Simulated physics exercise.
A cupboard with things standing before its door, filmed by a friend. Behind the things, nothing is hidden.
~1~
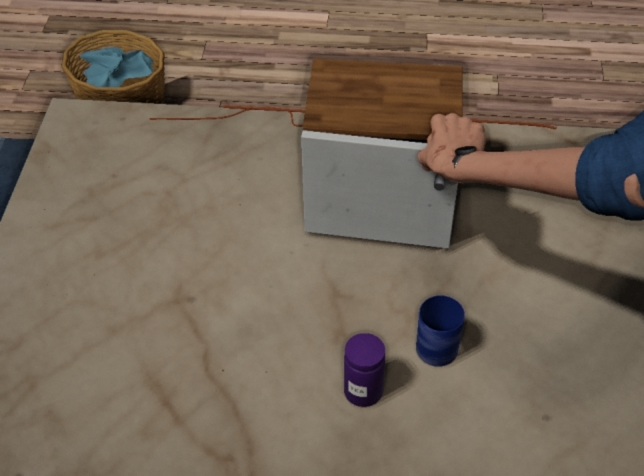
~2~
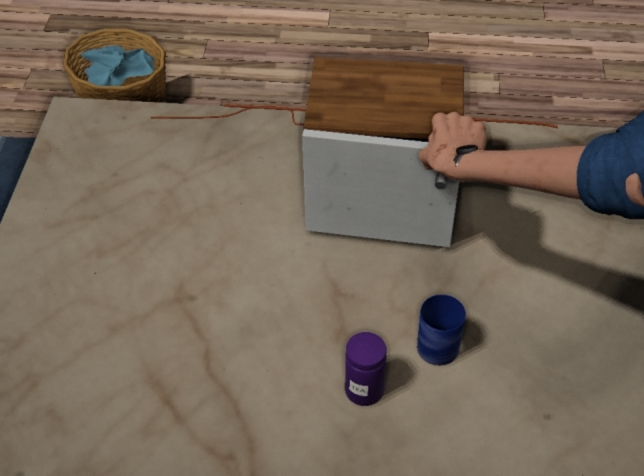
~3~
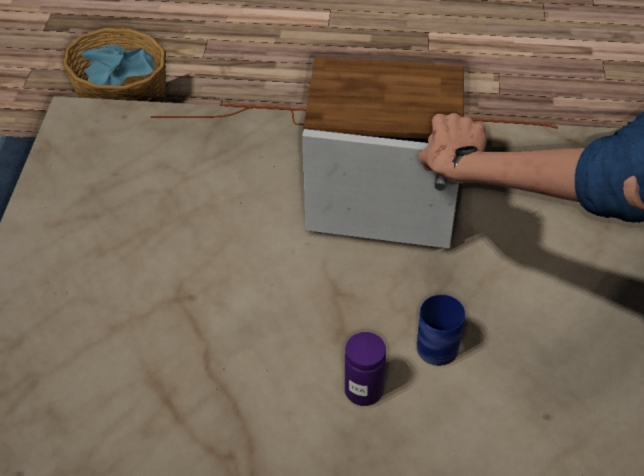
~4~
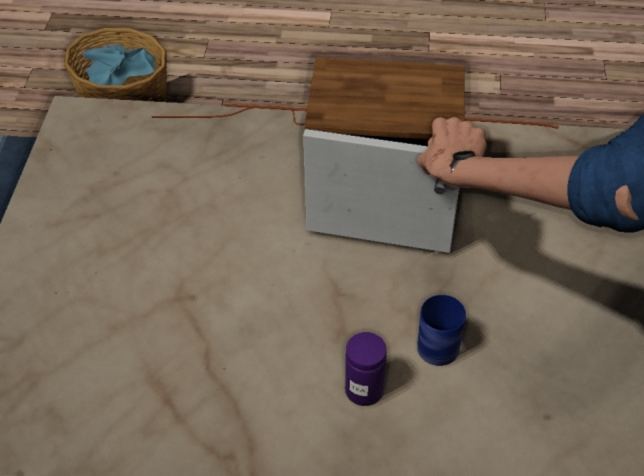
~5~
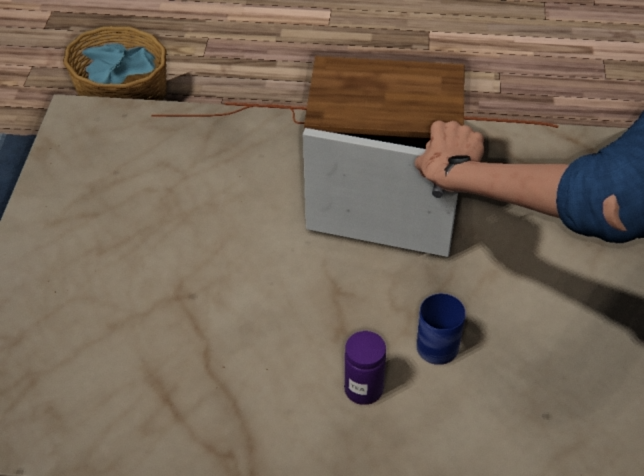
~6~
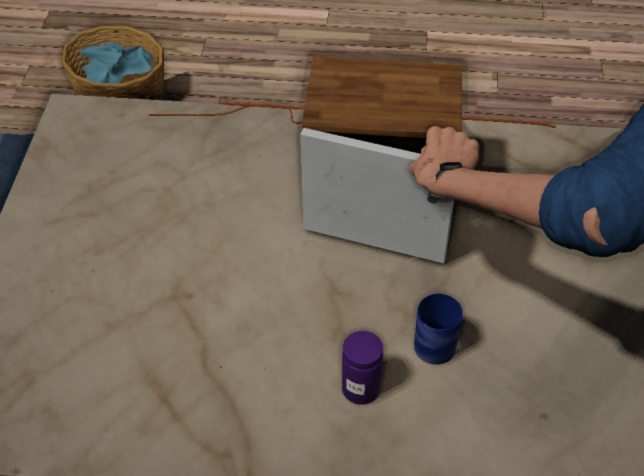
A hand slowly pulling a small cupboard's pale door slightly open, with a blue beaker and purple jar standing still before it.
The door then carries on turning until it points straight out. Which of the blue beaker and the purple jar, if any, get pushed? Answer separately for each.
Here the blue beaker is not pushed, the purple jar is not pushed.
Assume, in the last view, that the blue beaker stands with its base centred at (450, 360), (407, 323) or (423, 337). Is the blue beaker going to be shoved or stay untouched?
Stays clear; gets hit; stays clear.
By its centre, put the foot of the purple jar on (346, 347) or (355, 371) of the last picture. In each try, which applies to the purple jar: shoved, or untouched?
First it is hit, then it is spared.
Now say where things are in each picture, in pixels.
The first frame shows door 4° open; blue beaker (439, 332); purple jar (364, 371); door (378, 197).
The second frame shows door 4° open; purple jar (365, 369); door (379, 195).
The third frame shows door 5° open; blue beaker (440, 331); door (379, 196).
The fourth frame shows door 7° open; purple jar (365, 369); door (379, 198).
The fifth frame shows door 9° open; blue beaker (440, 330); door (378, 199).
The sixth frame shows door 13° open; blue beaker (437, 330); purple jar (362, 368); door (374, 203).
Then, 0.70 s past the last view, door 36° open; blue beaker at rest near (437, 330); purple jar at rest near (362, 368).
Then, 1.56 s past the last view, door 66° open; blue beaker at rest near (437, 330); purple jar at rest near (362, 368).
Then, 2.28 s past the last view, door 89° open; blue beaker at rest near (437, 330); purple jar at rest near (362, 368).
Finally, the blue beaker escapes contact, near (437, 330); the purple jar escapes contact, near (362, 368).
